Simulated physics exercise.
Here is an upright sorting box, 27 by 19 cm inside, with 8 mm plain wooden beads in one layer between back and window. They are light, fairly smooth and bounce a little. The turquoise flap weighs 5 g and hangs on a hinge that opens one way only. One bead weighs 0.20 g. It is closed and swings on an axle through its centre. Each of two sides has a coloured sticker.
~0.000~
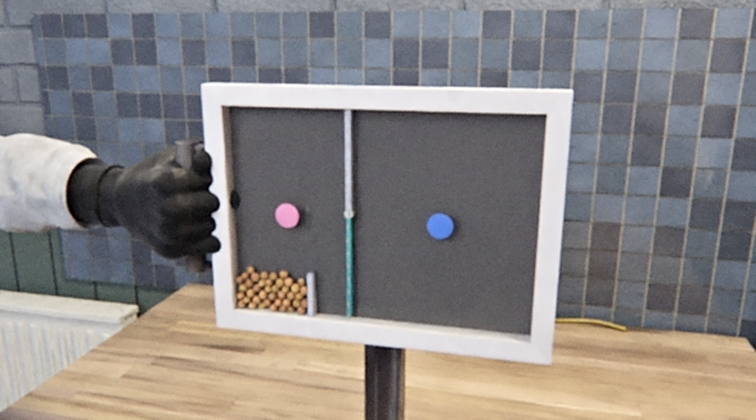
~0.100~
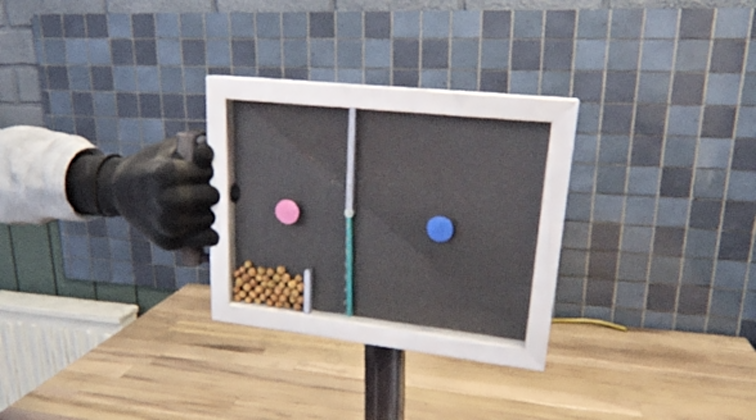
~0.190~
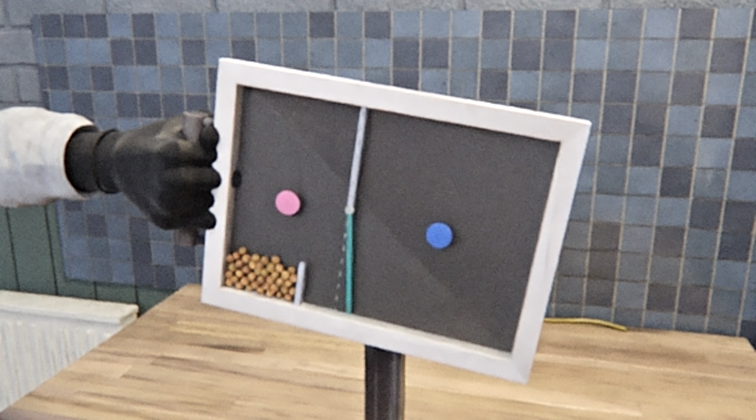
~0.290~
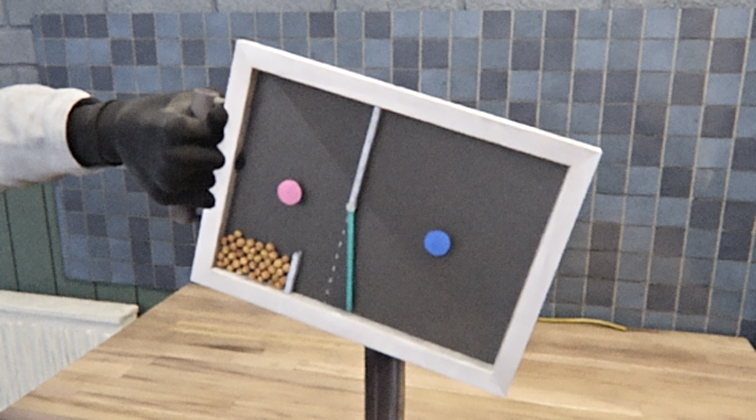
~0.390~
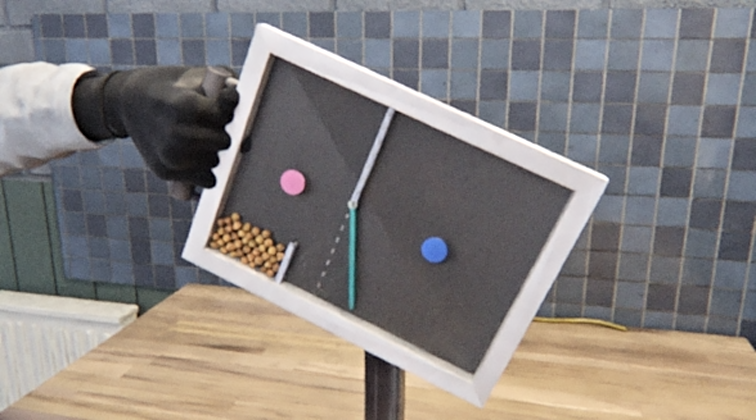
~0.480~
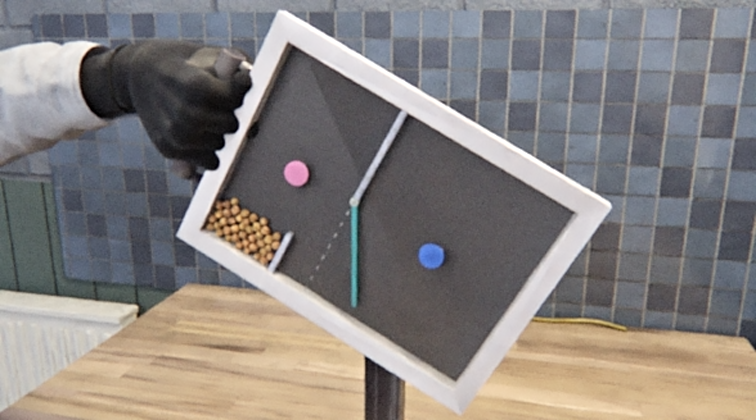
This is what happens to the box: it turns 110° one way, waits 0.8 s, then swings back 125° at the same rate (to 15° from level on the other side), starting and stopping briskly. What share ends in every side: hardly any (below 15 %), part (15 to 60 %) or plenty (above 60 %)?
Pink hardly any, blue plenty.
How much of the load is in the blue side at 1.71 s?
About 50 per cent.
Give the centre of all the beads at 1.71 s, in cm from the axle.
Some 2 cm left and 2 cm below.
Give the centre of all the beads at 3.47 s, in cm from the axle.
About 5 cm right and 10 cm below.
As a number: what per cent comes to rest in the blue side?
Roughly 100 per cent.
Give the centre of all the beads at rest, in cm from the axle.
Some 8 cm right and 7 cm below.
By 1.71 s, it stands 110° clockwise; the beads' middle is 2 cm left of and 2 cm below the centre; pink 50 %, blue 50 %; turquoise flap open 86°.
By 3.47 s, it stands 48° clockwise; the beads' middle is 5 cm right of and 10 cm below the centre; blue 100 %; turquoise flap open 50°.
By 4.44 s, it stands 15° anticlockwise; the beads' middle is 10 cm right of and 6 cm below the centre; blue 100 %; turquoise flap shut.
All still by 5.2 s, it stands 15° anticlockwise; pink 0 %, blue 100 %; turquoise flap shut.
